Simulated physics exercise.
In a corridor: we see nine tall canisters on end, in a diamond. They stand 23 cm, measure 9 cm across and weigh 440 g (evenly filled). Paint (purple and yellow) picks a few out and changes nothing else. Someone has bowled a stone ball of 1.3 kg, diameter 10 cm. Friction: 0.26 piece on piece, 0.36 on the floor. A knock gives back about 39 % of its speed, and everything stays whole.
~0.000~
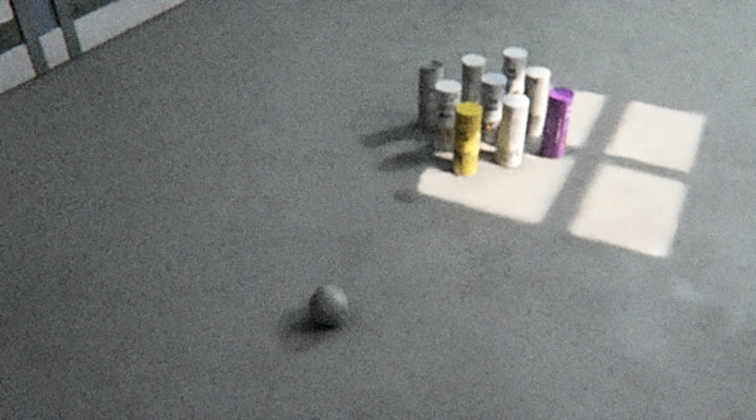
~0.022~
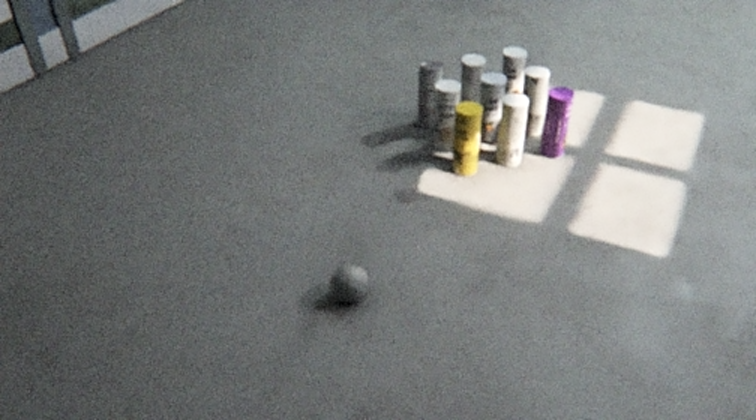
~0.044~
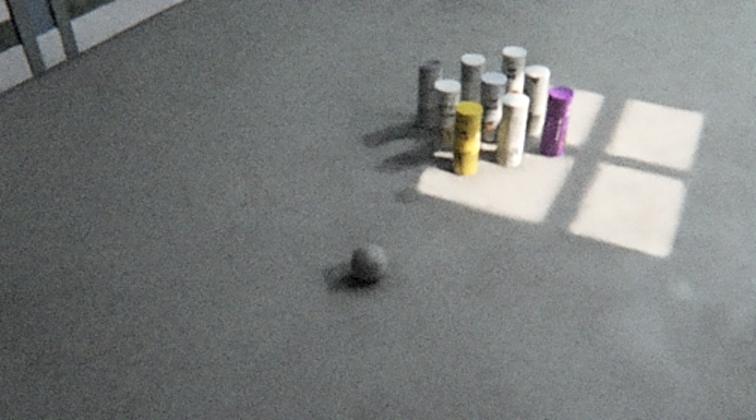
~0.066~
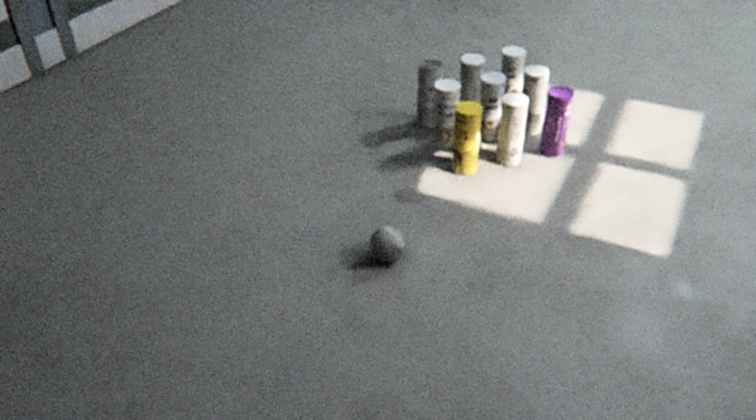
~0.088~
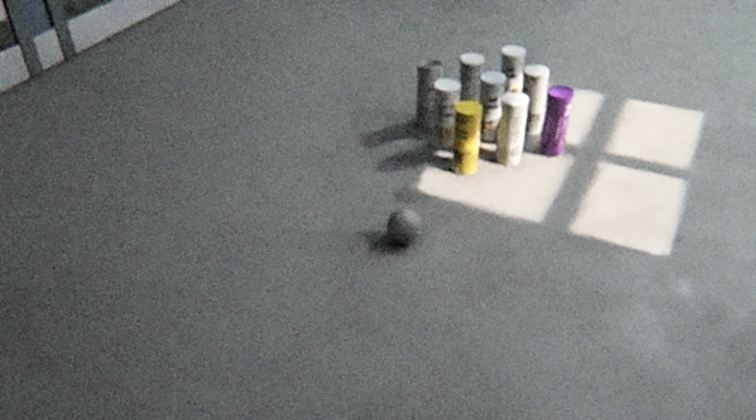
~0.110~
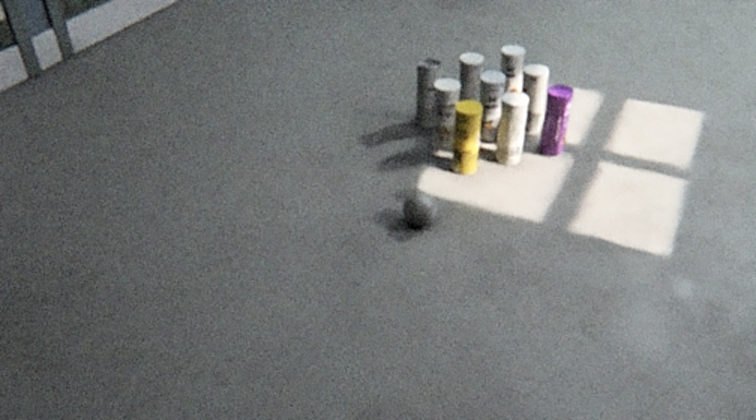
A small dark grey ball rolls steadily across a wide grey floor, seen from above at an angle, with a pale-edged strip at the upper left. Nine upright canisters stand clustered at upper right, a yellow one in front, a purple one at the right and the rest whitish or grey, beside bright window-shaped patches of light. The ball moves up and rightward, nearing the undisturbed canisters, while the view shifts barely.
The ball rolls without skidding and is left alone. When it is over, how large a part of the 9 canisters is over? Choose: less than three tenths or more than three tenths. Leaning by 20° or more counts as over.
It comes to upwards of three tenths.
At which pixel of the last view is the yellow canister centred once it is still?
Around (547, 73).
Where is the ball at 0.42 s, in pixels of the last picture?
Near (528, 89).
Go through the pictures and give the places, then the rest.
In the first picture (places mark the middle of the side facing us; the camera moves round a little), ball (329, 305) 80 cm before the front row; yellow canister (460, 145); purple canister (551, 129); nothing disturbed.
In the second picture, ball (350, 283) 70 cm before the front row; purple canister (550, 128).
In the third picture, ball (369, 263) 61 cm before the front row; purple canister (550, 128).
In the fourth picture, ball (387, 244) 52 cm before the front row; yellow canister (459, 144).
In the fifth picture, ball (404, 226) 42 cm before the front row; yellow canister (459, 144).
In the sixth picture, ball (420, 208) 33 cm before the front row; yellow canister (459, 144); purple canister (550, 127); nothing disturbed.
After 0.28 s, ball still moving; 1 of the 9 canisters over; yellow canister leaning 54°.
After 0.42 s, ball still moving; 2 of the 9 canisters over; yellow canister lying flat.
After 0.62 s, ball still moving; 4 of the 9 canisters over; yellow canister lying flat.
By the end (1.3 s), ball rolling away; 4 of the 9 canisters over; yellow canister lying flat; purple canister unmoved. That is 44 per cent. As the last picture would show them, middles, yellow canister near (547, 73), purple canister near (555, 122).
